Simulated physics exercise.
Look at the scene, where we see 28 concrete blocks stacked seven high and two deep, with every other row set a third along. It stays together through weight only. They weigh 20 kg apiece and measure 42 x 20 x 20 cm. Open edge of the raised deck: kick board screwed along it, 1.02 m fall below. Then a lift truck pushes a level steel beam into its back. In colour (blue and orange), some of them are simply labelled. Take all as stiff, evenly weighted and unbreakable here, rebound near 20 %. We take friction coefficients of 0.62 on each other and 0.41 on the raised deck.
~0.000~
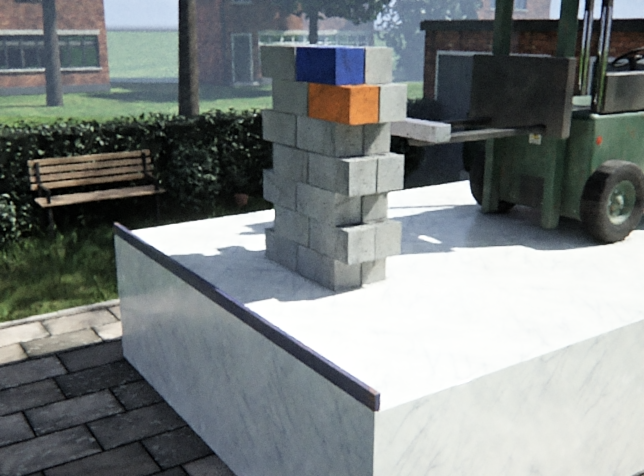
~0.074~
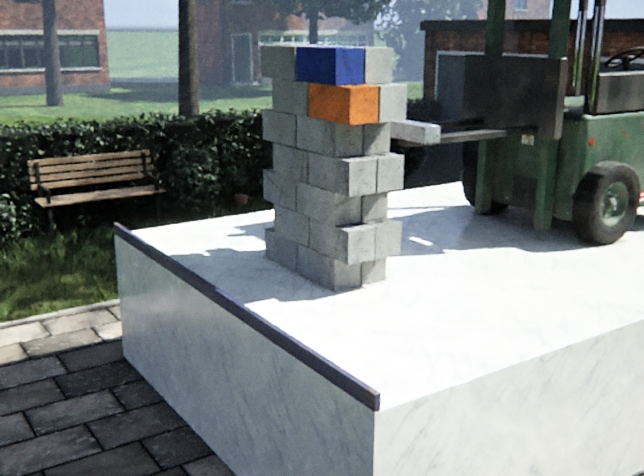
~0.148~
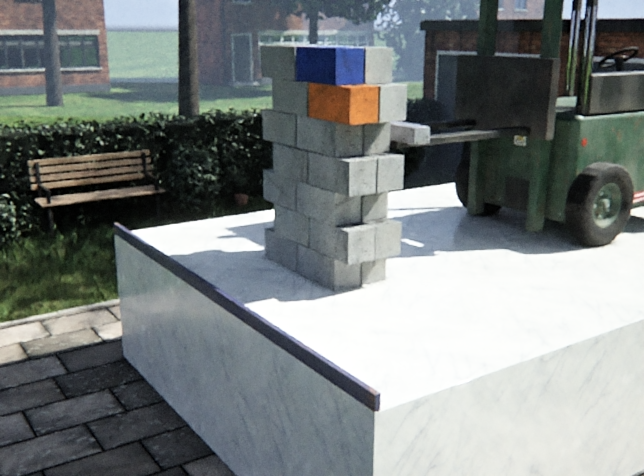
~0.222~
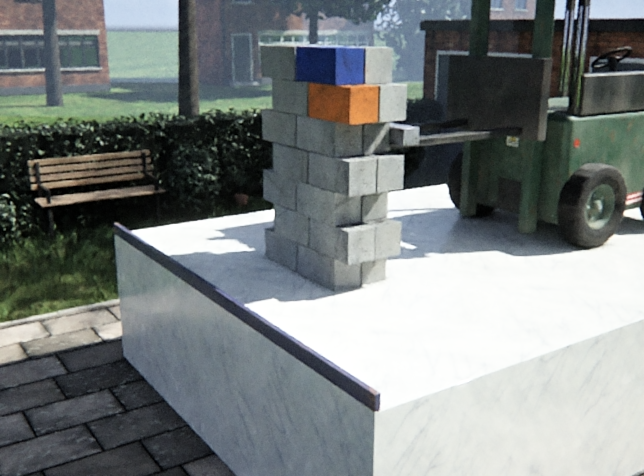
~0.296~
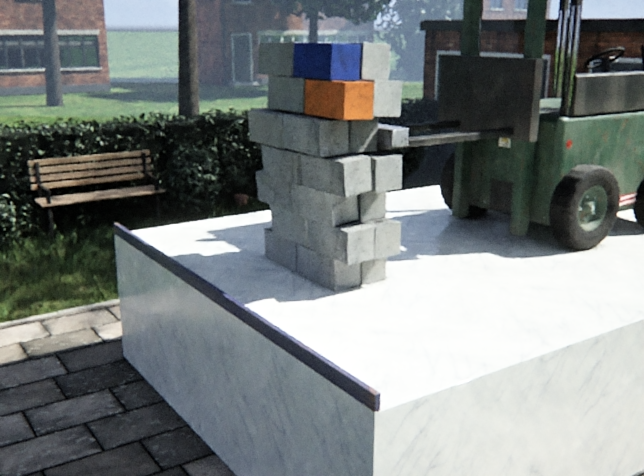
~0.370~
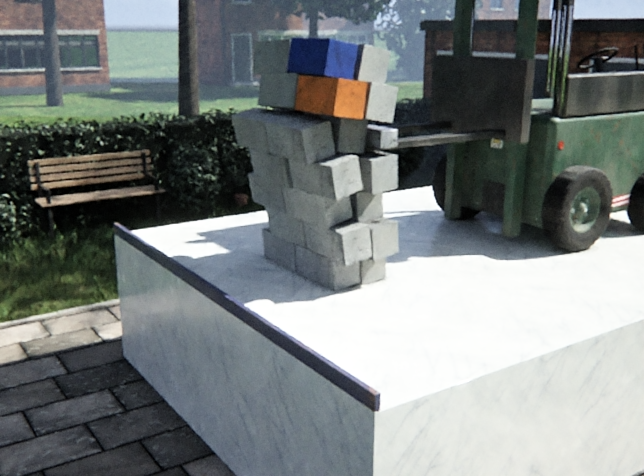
Green forklift driving left across a raised white deck, pushing a beam into a stack of concrete blocks, shifting and tilting them.
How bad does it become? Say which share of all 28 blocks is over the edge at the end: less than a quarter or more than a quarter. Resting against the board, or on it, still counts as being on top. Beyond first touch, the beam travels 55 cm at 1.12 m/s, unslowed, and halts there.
The share is more than a quarter.
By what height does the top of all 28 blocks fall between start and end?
About 95 cm.
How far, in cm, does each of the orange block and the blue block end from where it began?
Orange 280, blue 350.
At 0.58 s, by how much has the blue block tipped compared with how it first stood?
Close to 40° of tilt compared with the start.
Around 0.58 s, none of the 28 blocks over the edge, 28 disturbed; blue block tipped 35°; orange block tipped 18°.
Around 0.98 s, 3 of the 28 blocks over the edge; orange block tipped 28°, 51 cm lower; blue block tipped 27°, 47 cm lower.
Around 1.84 s, 12 of the 28 blocks over the edge; orange block on its side; blue block tipped 61°, 1.72 m lower.
Finally (3.2 s), 14 of the 28 blocks over the edge; orange block on its side; blue block on its side. That is 50 per cent.
